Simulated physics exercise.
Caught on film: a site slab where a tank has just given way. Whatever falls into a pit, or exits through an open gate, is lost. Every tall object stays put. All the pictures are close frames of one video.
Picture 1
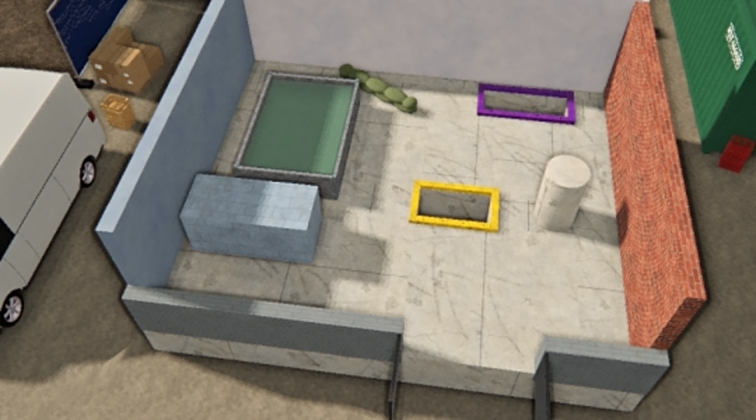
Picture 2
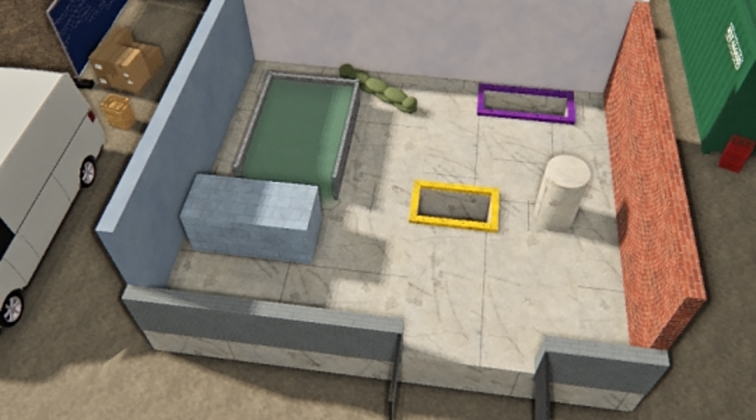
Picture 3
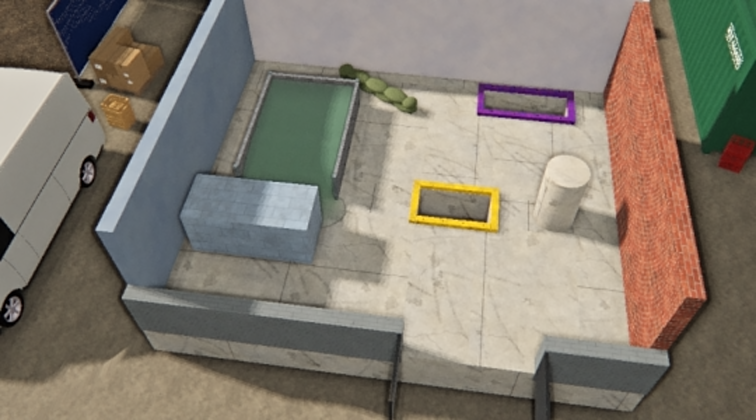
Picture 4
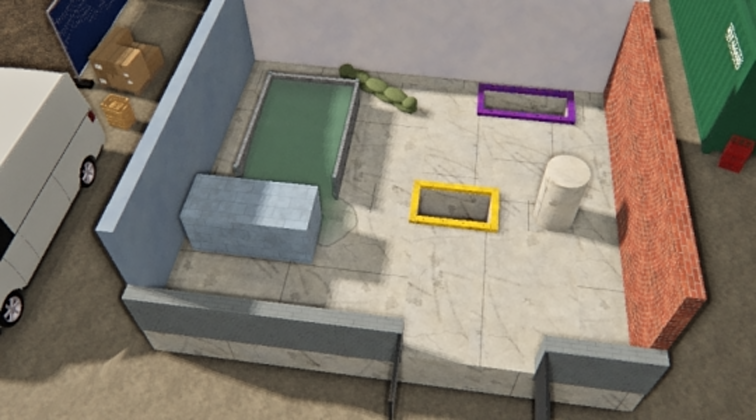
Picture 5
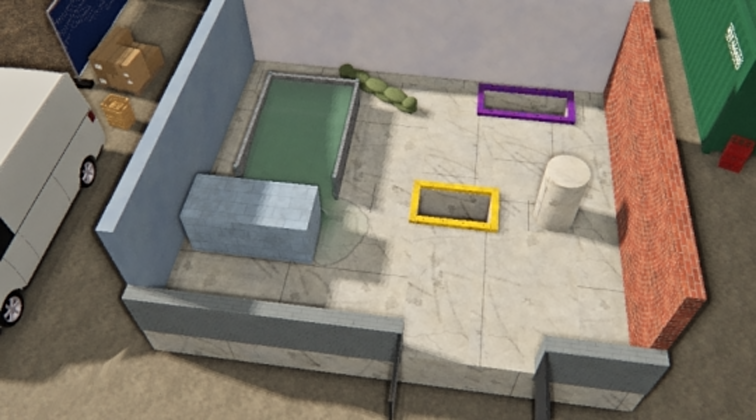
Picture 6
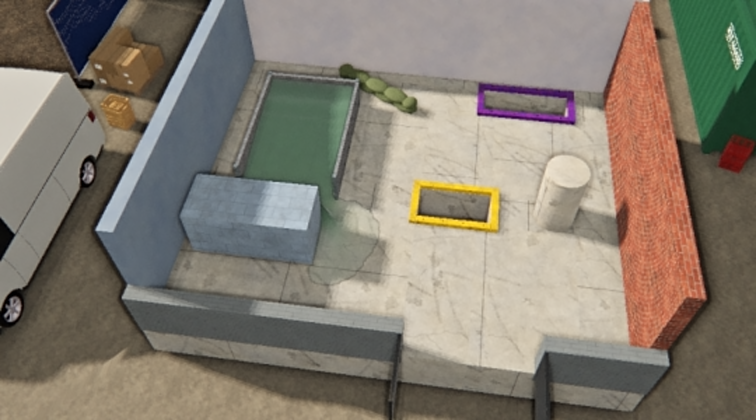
A green water tank gives way at its front, and water spreads across the pale slab.
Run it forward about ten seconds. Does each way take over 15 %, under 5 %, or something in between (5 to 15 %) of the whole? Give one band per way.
Per way - the gate: In between, the yellow pit: Under 5 %, the purple pit: Under 5 %.
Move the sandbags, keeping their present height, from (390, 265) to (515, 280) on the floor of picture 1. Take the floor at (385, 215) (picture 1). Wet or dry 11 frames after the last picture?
That point ends up drenched.
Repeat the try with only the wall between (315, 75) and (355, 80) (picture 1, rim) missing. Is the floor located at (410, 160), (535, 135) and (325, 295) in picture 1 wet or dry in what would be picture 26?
Well, the first is hit by the spill, the next missed by the spill, the last missed by the spill.
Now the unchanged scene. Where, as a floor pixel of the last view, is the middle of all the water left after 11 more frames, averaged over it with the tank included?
Somewhere near (299, 177).
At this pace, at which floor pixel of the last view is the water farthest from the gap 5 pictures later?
About (370, 337).
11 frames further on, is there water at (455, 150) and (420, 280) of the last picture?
First spot spared; second spot swamped.
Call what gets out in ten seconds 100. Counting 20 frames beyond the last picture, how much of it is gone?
My guess would be around 40 percent.
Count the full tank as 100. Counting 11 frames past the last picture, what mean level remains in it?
Estimate: Close to 54 %.
A moment on, water covers 15 % of the floor; the gate 0 %, the yellow pit 0 %, the purple pit 0 %.
Next, water covers 35 % of the floor; the gate 0 %, the yellow pit 1 %, the purple pit 0 %.
Then, water covers 50 % of the floor; the gate 3 %, the yellow pit 2 %, the purple pit 0 %.
Later, water covers 65 % of the floor; the gate 6 %, the yellow pit 2 %, the purple pit 0 %.
In the end, water covers 90 % of the floor; the gate 10 %, the yellow pit 2 %, the purple pit 0 %.
